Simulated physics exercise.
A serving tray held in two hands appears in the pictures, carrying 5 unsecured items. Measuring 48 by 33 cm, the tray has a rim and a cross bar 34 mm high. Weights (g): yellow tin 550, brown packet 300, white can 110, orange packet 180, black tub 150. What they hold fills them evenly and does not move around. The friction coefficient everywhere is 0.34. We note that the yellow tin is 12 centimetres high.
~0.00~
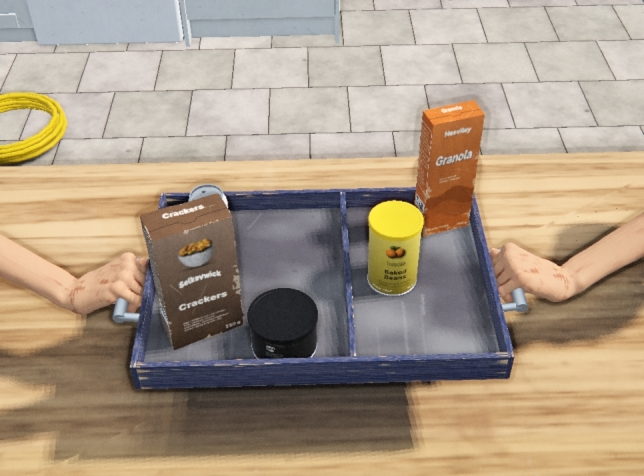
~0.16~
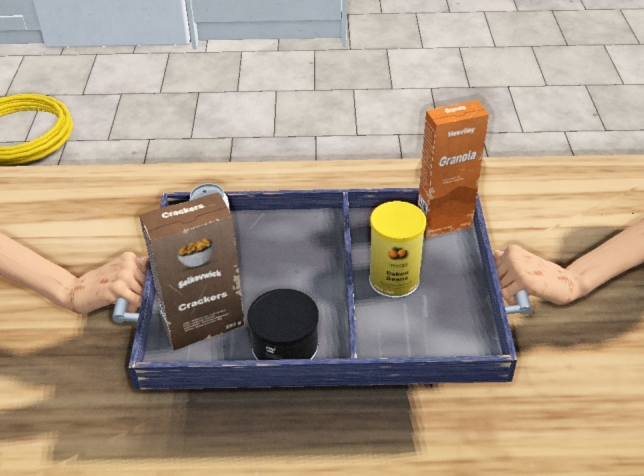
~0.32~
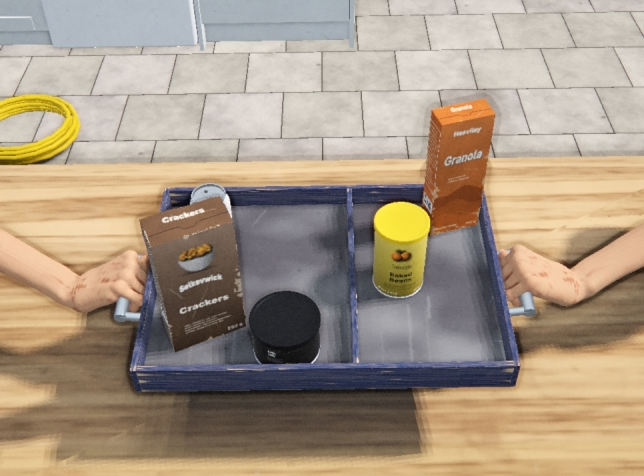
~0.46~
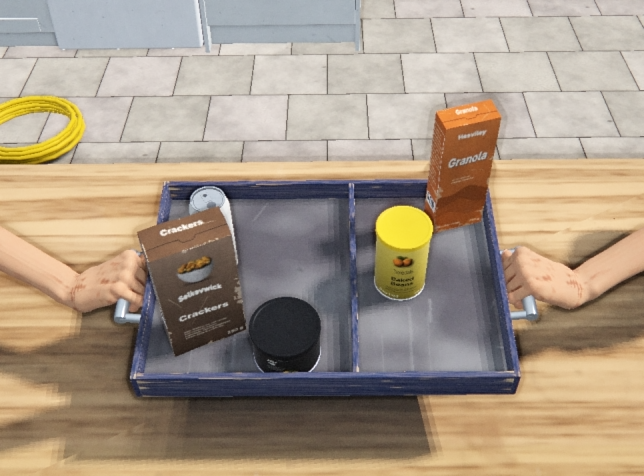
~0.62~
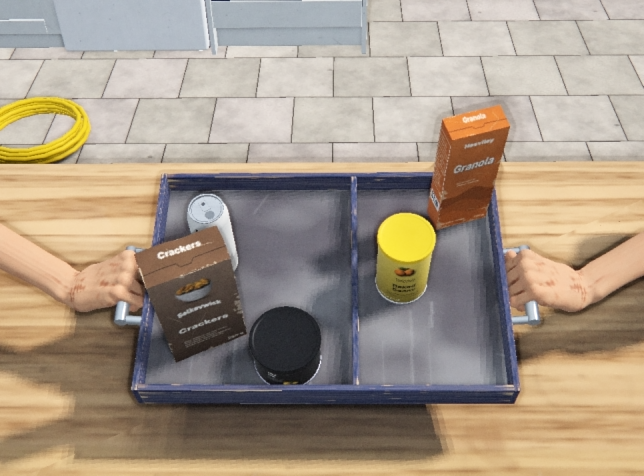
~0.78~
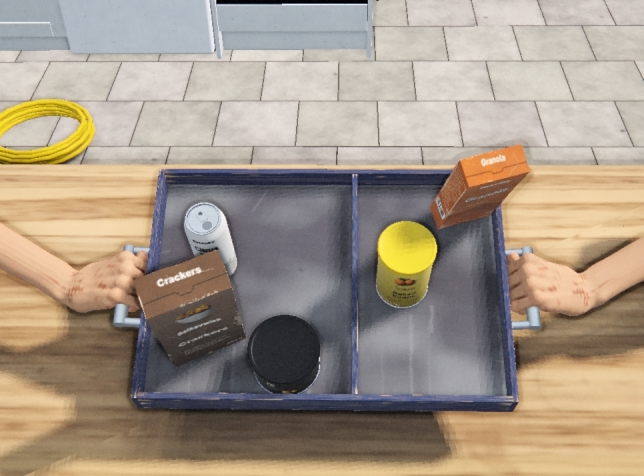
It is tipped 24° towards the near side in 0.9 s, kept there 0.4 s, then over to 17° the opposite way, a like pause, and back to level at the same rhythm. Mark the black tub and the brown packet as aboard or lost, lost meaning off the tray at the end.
Black tub: Aboard; brown packet: Lost.
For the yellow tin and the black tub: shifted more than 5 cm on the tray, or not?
Here the yellow tin moves off, and the black tub is left in place.
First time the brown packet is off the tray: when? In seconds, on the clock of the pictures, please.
It happens near 1.0 s.
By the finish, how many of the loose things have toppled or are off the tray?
Count: 3.
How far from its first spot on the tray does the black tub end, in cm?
Displacement: Approx. 1 cm.
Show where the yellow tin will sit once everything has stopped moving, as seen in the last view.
Its centre ends close to (403, 326) in the last view.
After 1.18 s, tray at 24°, near edge down; brown packet now off the tray; orange packet on its side; white can tipped 25° from how it sat.
After 1.98 s, tray at 7°, far edge down; white can tipped 67° from how it sat; orange packet on its side; yellow tin slid 13 cm.
At rest (4.1 s), off the tray, brown packet; tipped over on the tray, white can and orange packet; not toppled but over 5 cm from the start, yellow tin; the last one in place, give or take 5 cm. In the last view, black tub near (286, 334).
